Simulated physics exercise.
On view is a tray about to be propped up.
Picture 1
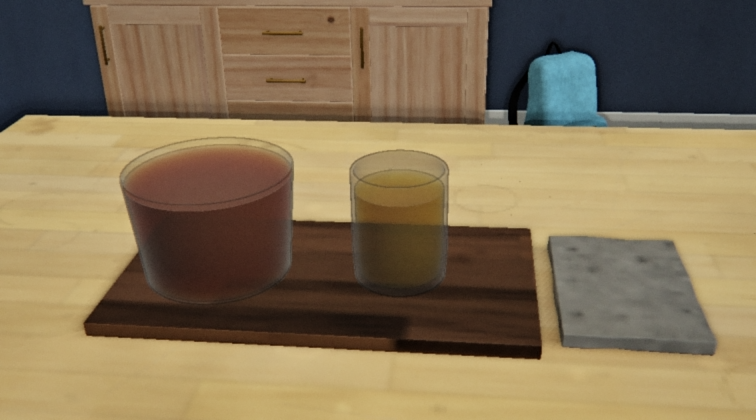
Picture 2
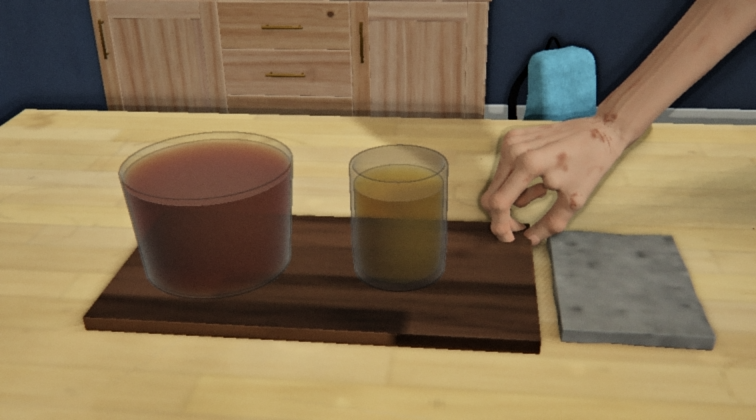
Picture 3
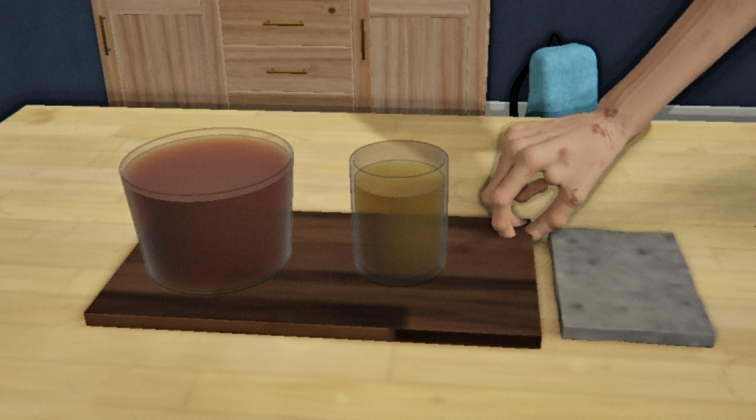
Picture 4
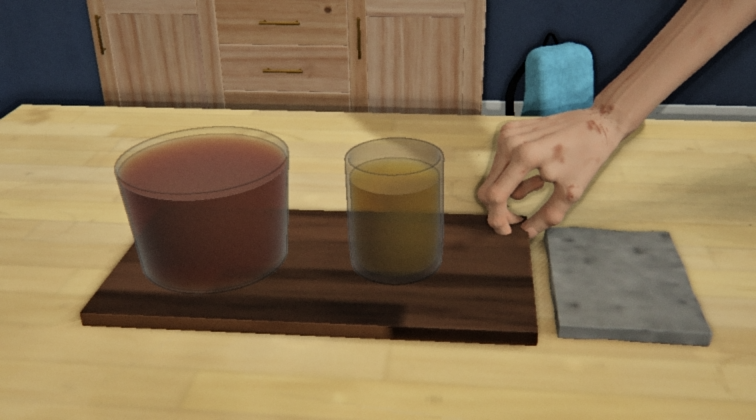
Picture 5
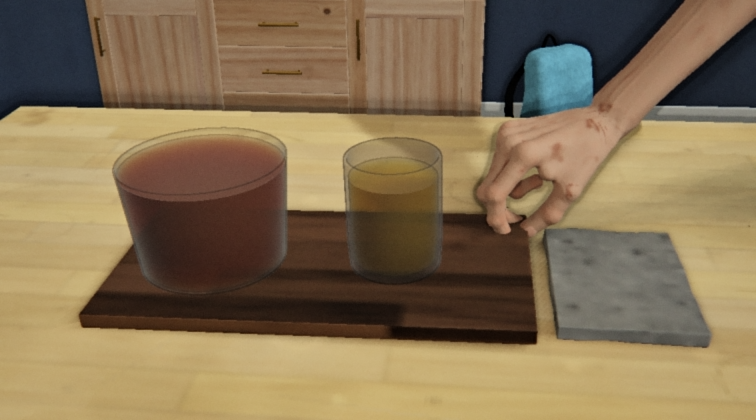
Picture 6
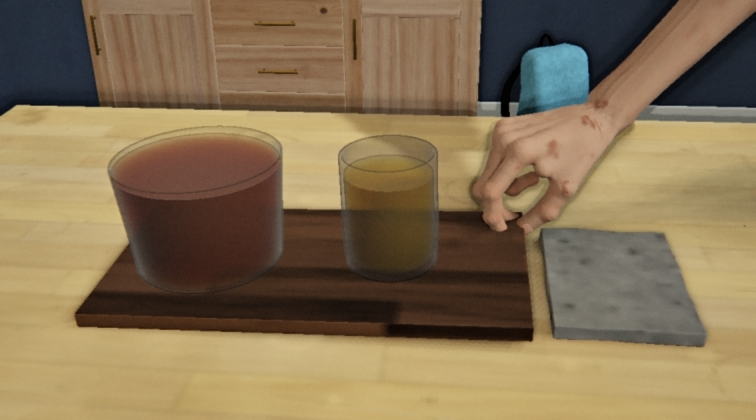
On a wooden table, a hand reaching in and gripping the right end of a dark tray holding two filled glass containers, barely moving.
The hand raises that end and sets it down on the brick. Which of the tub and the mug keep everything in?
At the end, on the left the tub: Watch it keep its liquid; on the right the mug: Watch it keep its liquid.
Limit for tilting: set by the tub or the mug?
The left one.
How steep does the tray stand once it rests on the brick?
Tilt at rest: Approx. 3 degrees.
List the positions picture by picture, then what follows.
In the first frame, the tray lies flat; tub (214, 217) nearly full; mug (399, 219) about three quarters full; brick (639, 346).
In the second frame, a hand takes the end of the tray; tub nearly full, surface at (208, 171); mug about three quarters full, surface at (398, 183).
In the third frame, slope near 0°; tub (214, 207) nearly full; mug (400, 209) about three quarters full.
In the fourth frame, the tray slopes by about 1°; tub nearly full, surface at (204, 165); mug about three quarters full, surface at (395, 176); brick (634, 337).
In the fifth frame, the end is rising; tub (208, 207) nearly full; mug (394, 207) about three quarters full.
In the sixth frame, the end has come up a little; tub nearly full, surface at (198, 165); mug about three quarters full, surface at (389, 173); brick (629, 338).
Next, the tray slopes by about 2°; tub, its rim is dry; mug, its rim is dry.
After that, the tray slopes by about 4°; tub, its rim is dry; mug, its rim is dry.
Finally, the tray slopes by about 3°, resting on the brick; tub, its rim is dry; mug, its rim is dry.
